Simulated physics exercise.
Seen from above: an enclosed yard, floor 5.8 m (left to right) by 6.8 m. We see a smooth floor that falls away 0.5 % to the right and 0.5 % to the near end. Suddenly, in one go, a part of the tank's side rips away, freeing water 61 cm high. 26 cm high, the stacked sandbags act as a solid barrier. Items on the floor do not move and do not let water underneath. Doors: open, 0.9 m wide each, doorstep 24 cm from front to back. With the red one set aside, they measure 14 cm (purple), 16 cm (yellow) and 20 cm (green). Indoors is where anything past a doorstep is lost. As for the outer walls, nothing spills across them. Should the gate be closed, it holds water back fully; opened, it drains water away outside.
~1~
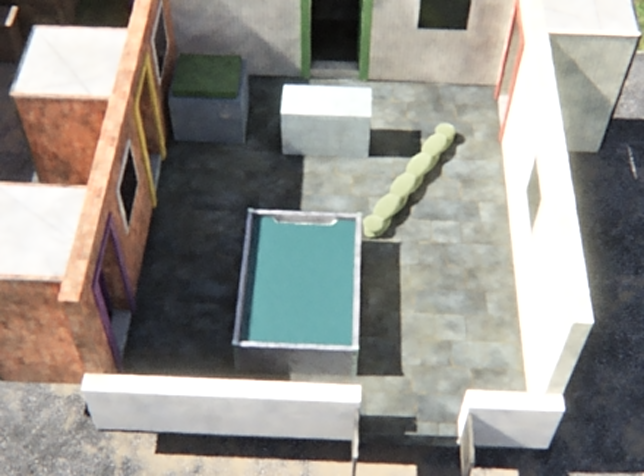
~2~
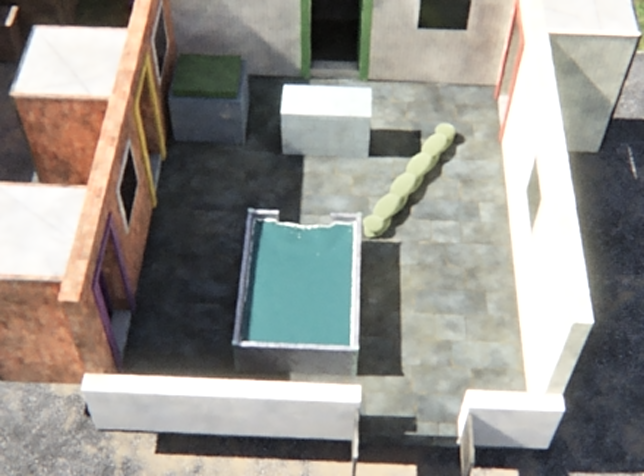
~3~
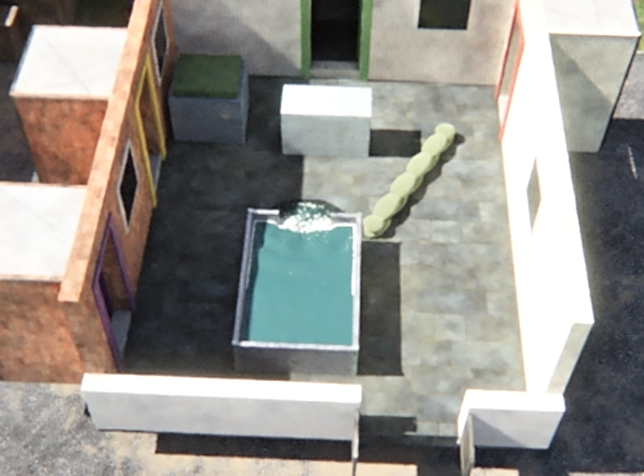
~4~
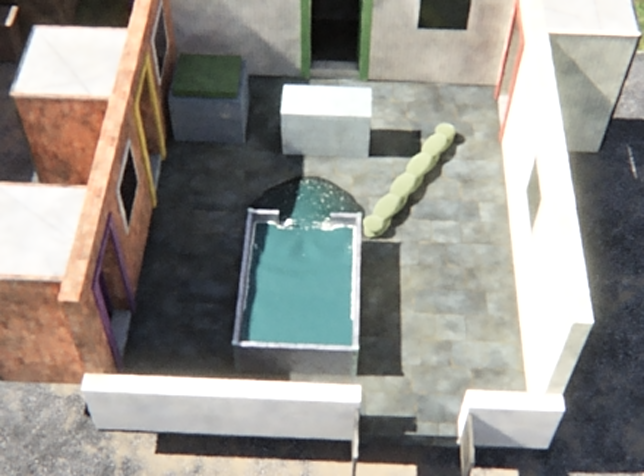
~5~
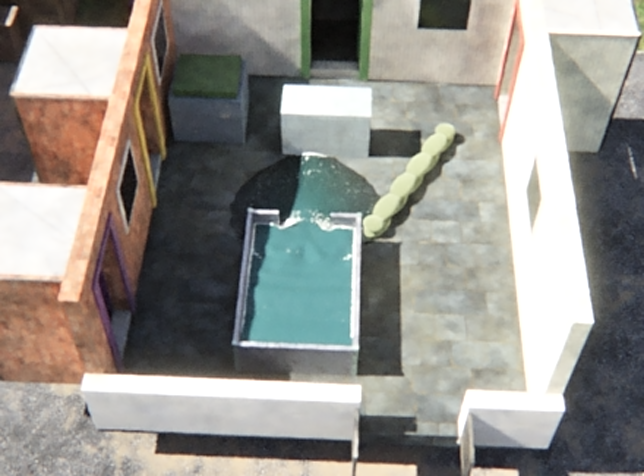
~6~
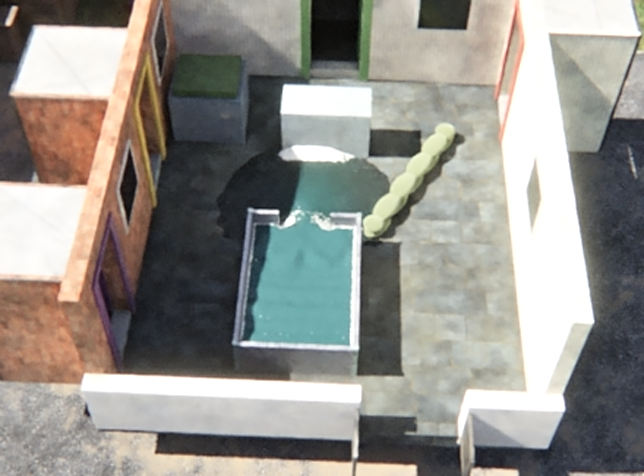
To begin with, a tank of still teal water stands in a walled yard with a dry floor. Its far side breaks open at the top, and water pours through the gap, then spreads in a widening dark fan across the floor to the white block behind.
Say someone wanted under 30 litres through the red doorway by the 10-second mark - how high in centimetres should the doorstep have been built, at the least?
They should have built it at least 8 cm high.
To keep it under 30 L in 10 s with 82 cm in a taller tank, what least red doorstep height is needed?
Roughly 12.0 centimetres would do it.
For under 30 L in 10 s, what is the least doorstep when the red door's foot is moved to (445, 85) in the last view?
Roughly 11.5 cm.
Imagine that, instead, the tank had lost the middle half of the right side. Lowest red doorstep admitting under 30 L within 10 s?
Roughly 8.5 cm.
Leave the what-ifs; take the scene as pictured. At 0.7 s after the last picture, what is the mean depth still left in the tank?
Around 44 cm deep on average.
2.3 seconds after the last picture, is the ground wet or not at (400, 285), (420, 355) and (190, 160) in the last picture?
Listed order - unwetted, unwetted, soaked through.
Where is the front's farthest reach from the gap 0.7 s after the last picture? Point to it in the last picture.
Look about (257, 86) in the last picture.
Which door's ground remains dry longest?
Last: Purple.
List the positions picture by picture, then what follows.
The tank at (300, 279) is whole and still, 61 cm deep; the red door at (510, 76) is dry, in the first frame.
The front is at a hidden place, 0.3 m from the gap on the far side; 0.2 m2 of floor is wet, 61 cm left at the back, in the second frame.
The front is at (295, 203), 0.8 m from the gap on the far side; 0.7 m2 of floor is wet, 61 cm left at the back, in the third frame.
The gap is on the far side, the front 1.3 m out at (300, 181); the back of the tank holds 61 cm, in the fourth frame.
The gap is on the far side, the front 1.8 m out at (295, 157); the back of the tank holds 61 cm, in the fifth frame.
Water pours out on the far side and has run 2.0 m, to (282, 149); about 4 cm deep outside, 59 cm at the back; the red door at (510, 76), 4.4 m from the gap, is still 2.7 m from the nearest water, in the sixth frame.
Then, 0.7 s after the last picture water covers 20 % of the floor, deepest (31 cm) near (312, 163); it has not reached the red door.
Then, 2.3 s after the last picture water covers 35 % of the floor, deepest (25 cm) near (174, 157); it has not reached the red door.
Then, 9.3 s after the last picture water covers 95 % of the floor, deepest (10 cm) near (312, 163); 9 cm at the red door, 0 litres in over its 13 cm doorstep.
At the red door as built, the water peaked near 12 cm, 7.5 s after the last picture.
Run again over the same 10 s with other heights there, 51 litres in over 6.5 cm, 18 litres over 9 cm. The limit of 30 litres is kept from about 8 cm up.
